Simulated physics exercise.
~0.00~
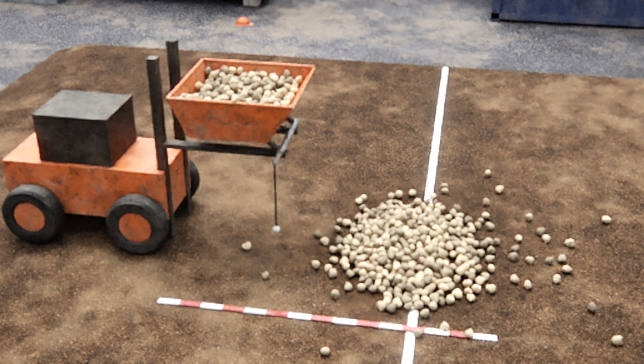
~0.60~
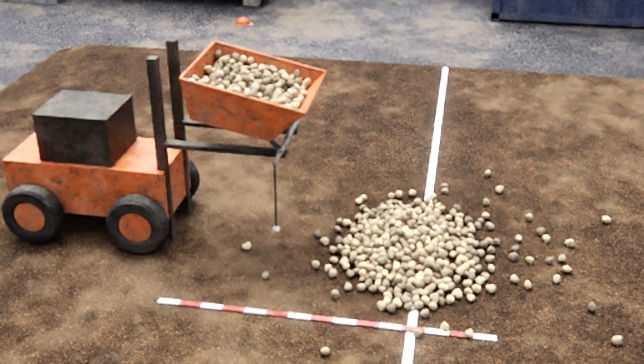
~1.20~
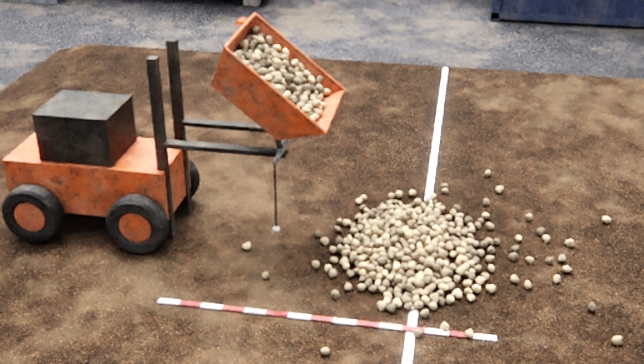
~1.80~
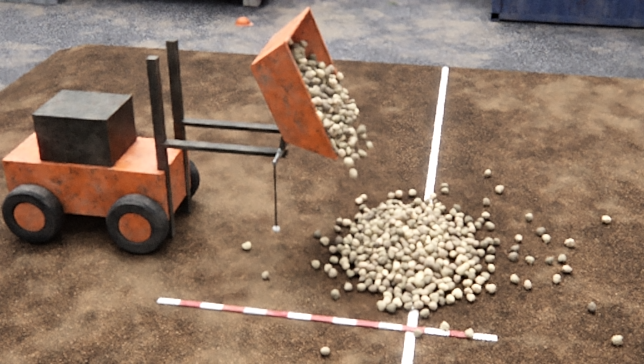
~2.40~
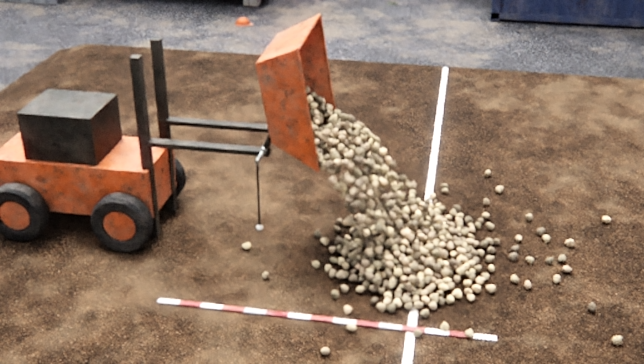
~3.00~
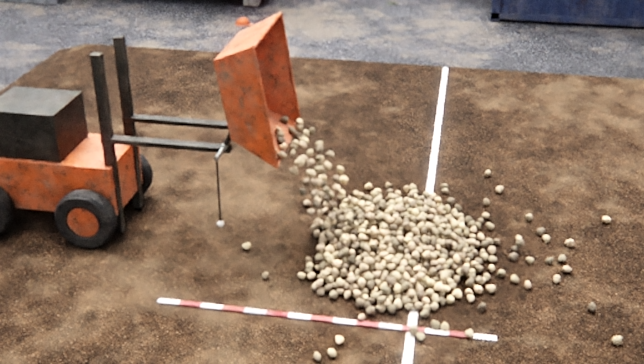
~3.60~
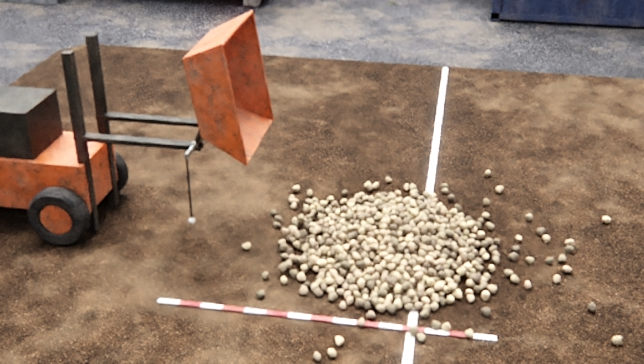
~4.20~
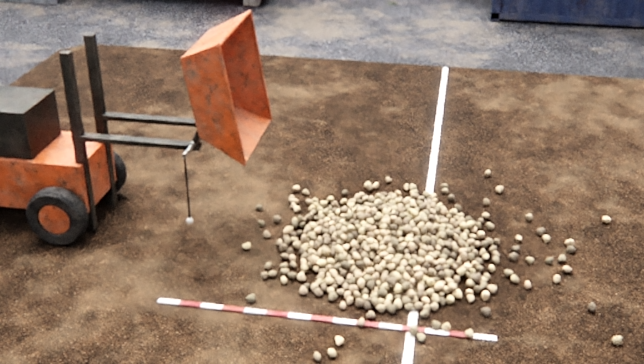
On brown ground, an orange truck tipping its skip of pale stones onto a loose heap, backing left, and stopping with it empty.
